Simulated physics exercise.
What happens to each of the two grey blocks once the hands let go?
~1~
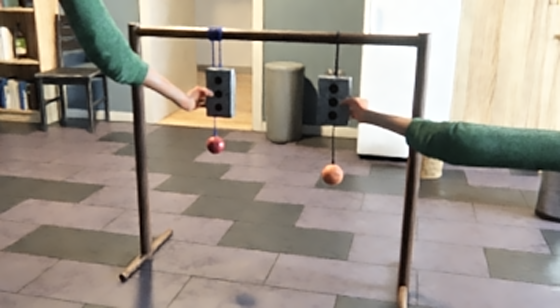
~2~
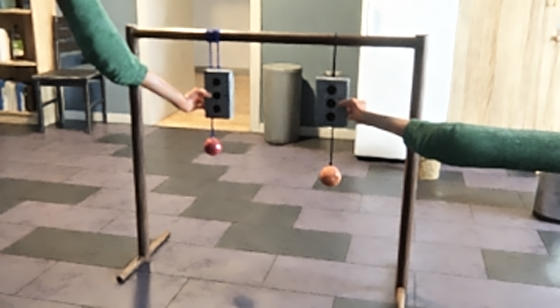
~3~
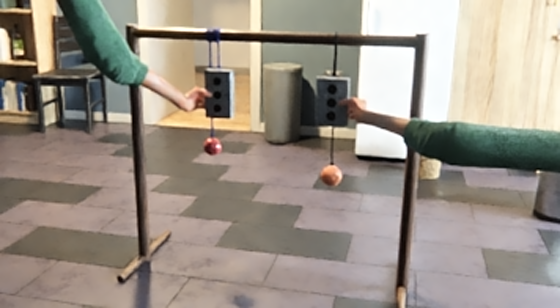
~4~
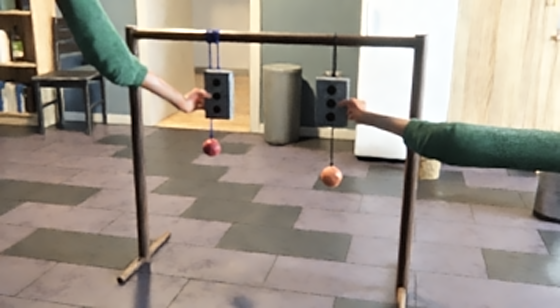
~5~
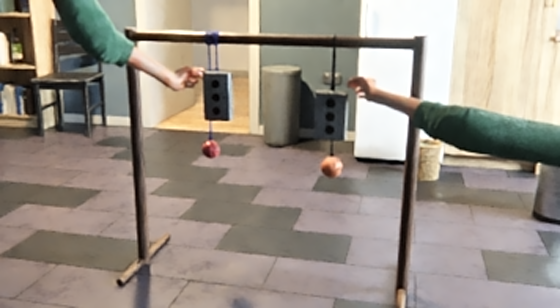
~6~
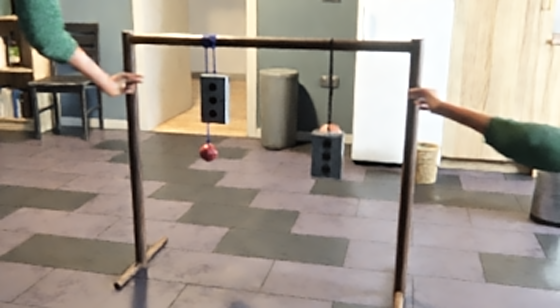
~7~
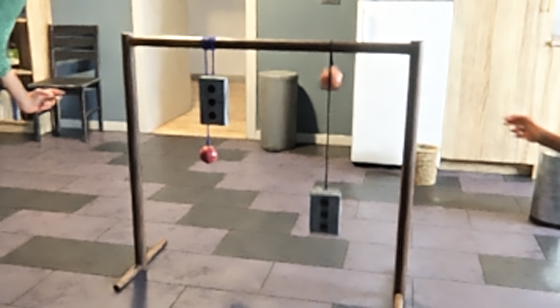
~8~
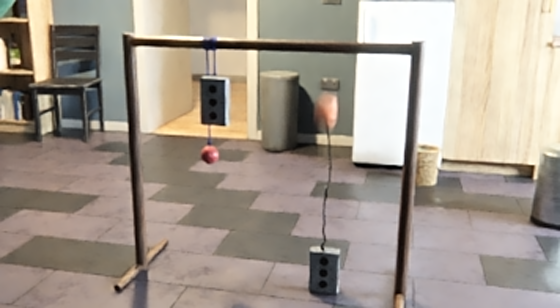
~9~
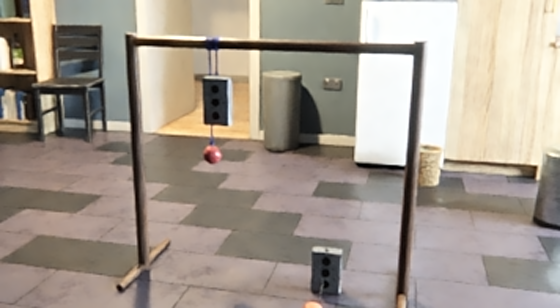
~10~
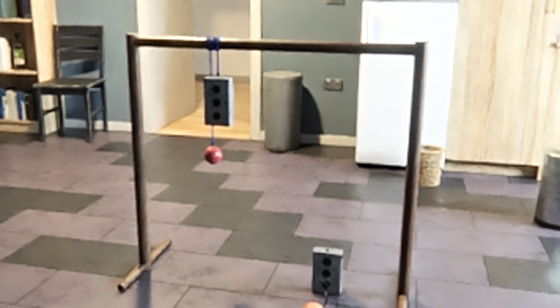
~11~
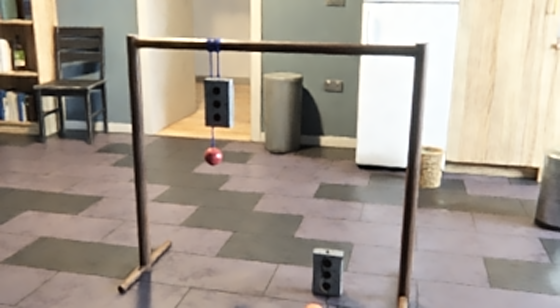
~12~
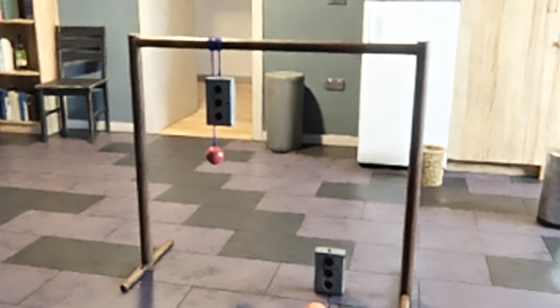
The left block stays hanging from the rail, while the right block drops to the floor as its cord runs over the rail and comes off.
